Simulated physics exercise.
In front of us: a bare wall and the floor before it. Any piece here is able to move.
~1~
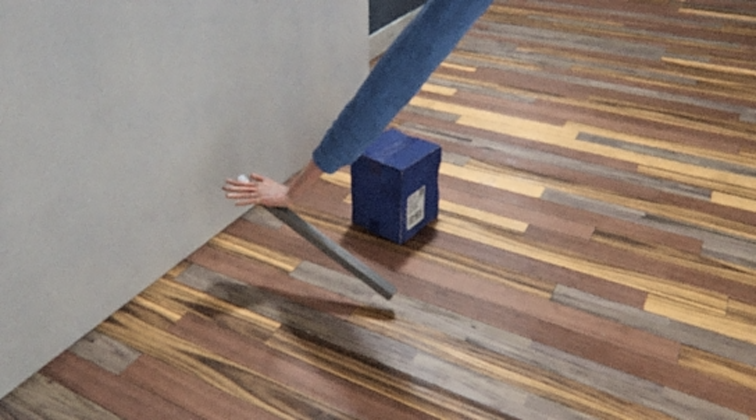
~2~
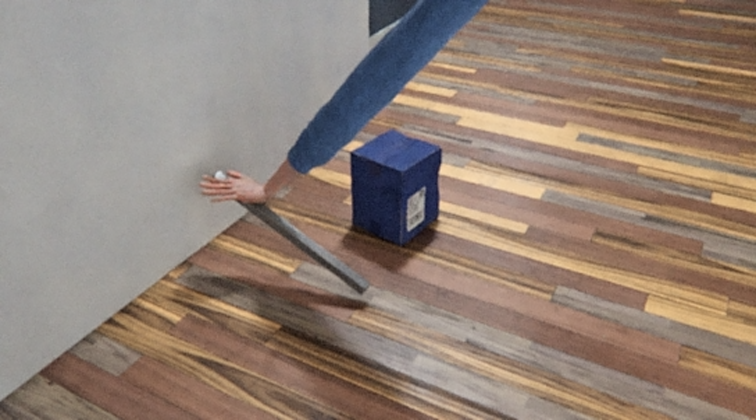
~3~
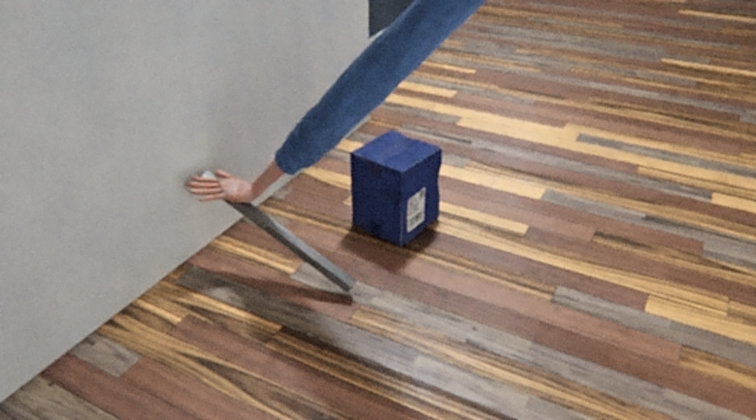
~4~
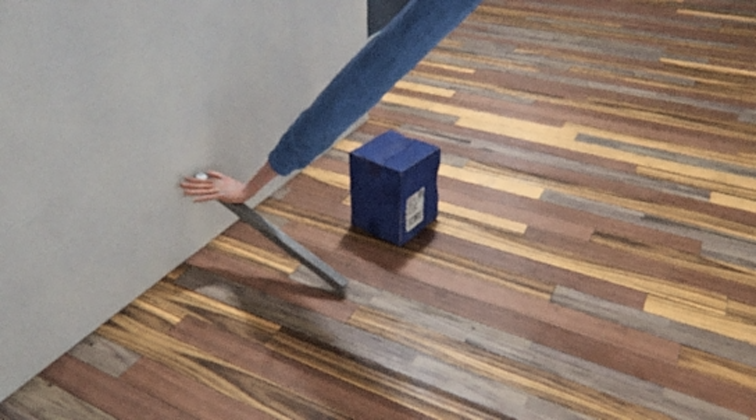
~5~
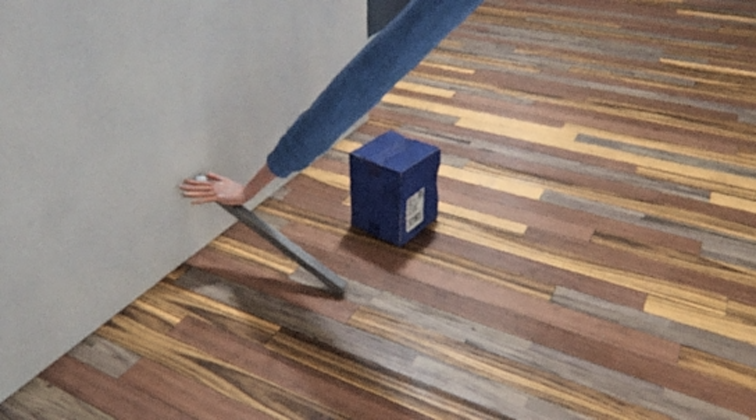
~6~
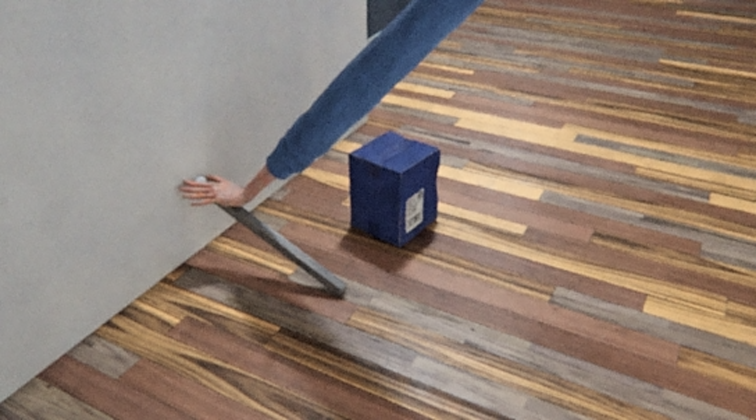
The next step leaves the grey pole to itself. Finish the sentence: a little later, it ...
A little later, it has slipped down.
Then, 0.30 s past the last view, grey pole 17° lower than it was left near (276, 258).
Then, 0.40 s past the last view, grey pole 26° lower than it was left near (278, 263).
Then, 0.60 s past the last view, grey pole 24° lower than it was left near (278, 267).
Finally, moved from the start, grey pole; blue box still in place. Final places as the last picture's camera would see them, grey pole near (278, 267). The pole slips out.
